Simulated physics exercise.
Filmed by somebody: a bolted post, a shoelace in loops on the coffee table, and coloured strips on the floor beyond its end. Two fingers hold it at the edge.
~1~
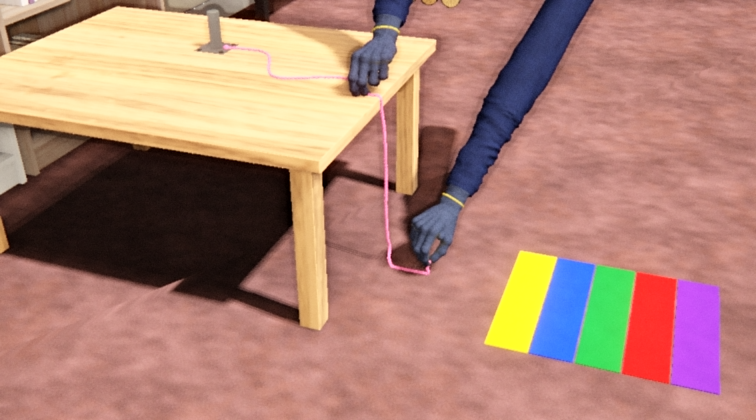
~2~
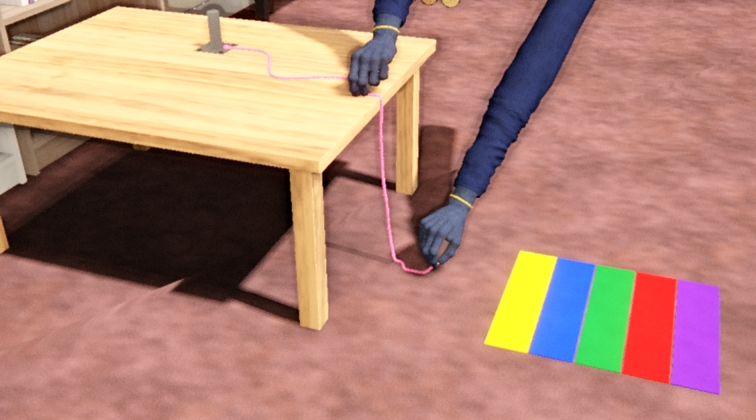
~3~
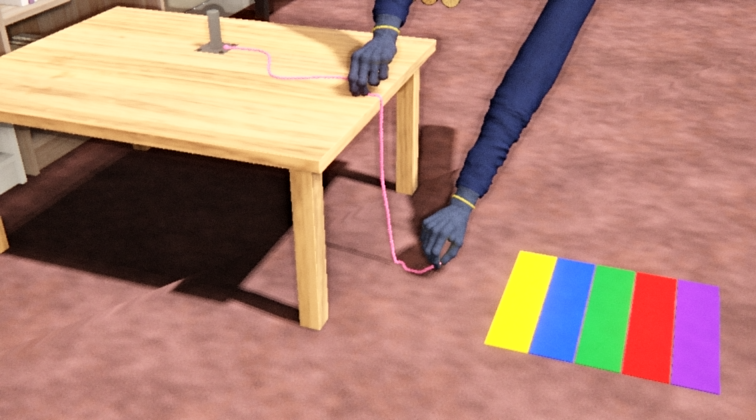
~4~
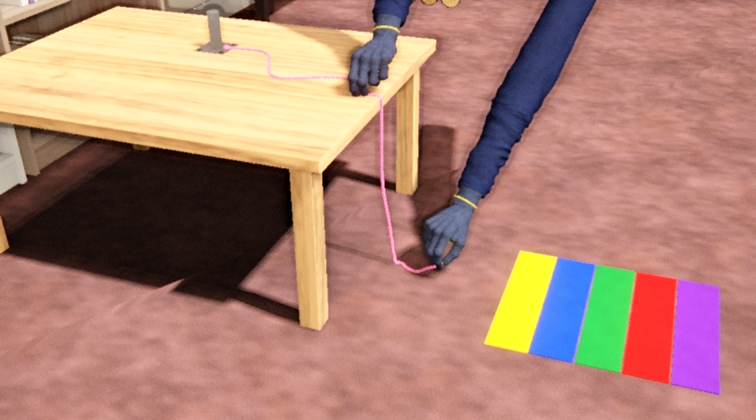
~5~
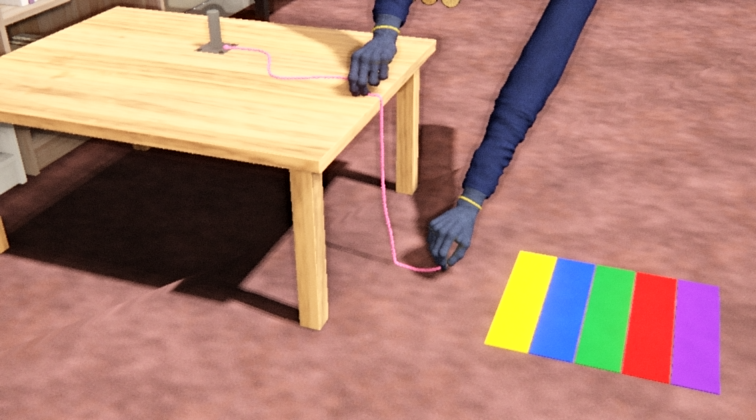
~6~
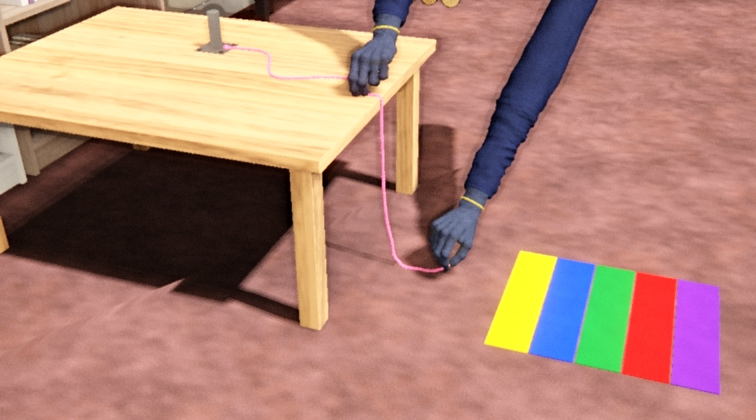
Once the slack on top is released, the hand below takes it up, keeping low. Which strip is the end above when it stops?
The green one.
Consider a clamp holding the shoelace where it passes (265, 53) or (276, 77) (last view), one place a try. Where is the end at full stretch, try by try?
Pixel positions per try: (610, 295); (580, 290).
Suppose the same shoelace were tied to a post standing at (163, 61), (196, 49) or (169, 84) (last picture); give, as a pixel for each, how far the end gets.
About (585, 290), then (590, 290), then (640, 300).
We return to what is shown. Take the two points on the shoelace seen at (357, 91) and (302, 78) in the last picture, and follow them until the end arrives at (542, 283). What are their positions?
Roughly (388, 113) for the first and (335, 78) for the second.
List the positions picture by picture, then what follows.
The first picture shows end (430, 261); yellow (512, 329); blue (556, 338); green (601, 347); red (648, 357); purple (696, 367).
The second picture shows end (438, 263); shoelace through (258, 51) (269, 73) (343, 78) (381, 107) (384, 183) (392, 249).
The third picture shows end (440, 263).
The fourth picture shows end (442, 264); shoelace through (258, 51) (269, 73) (343, 78) (381, 107) (383, 183) (393, 250).
The fifth picture shows end (447, 265).
The sixth picture shows end (450, 265); shoelace through (258, 51) (269, 73) (343, 78) (381, 107) (383, 183) (393, 250).
Early on, end near (542, 283); over yellow.
Midway, end near (588, 291); over blue.
At the end of the slack, end near (615, 297); over green. It gets as far as the green strip.
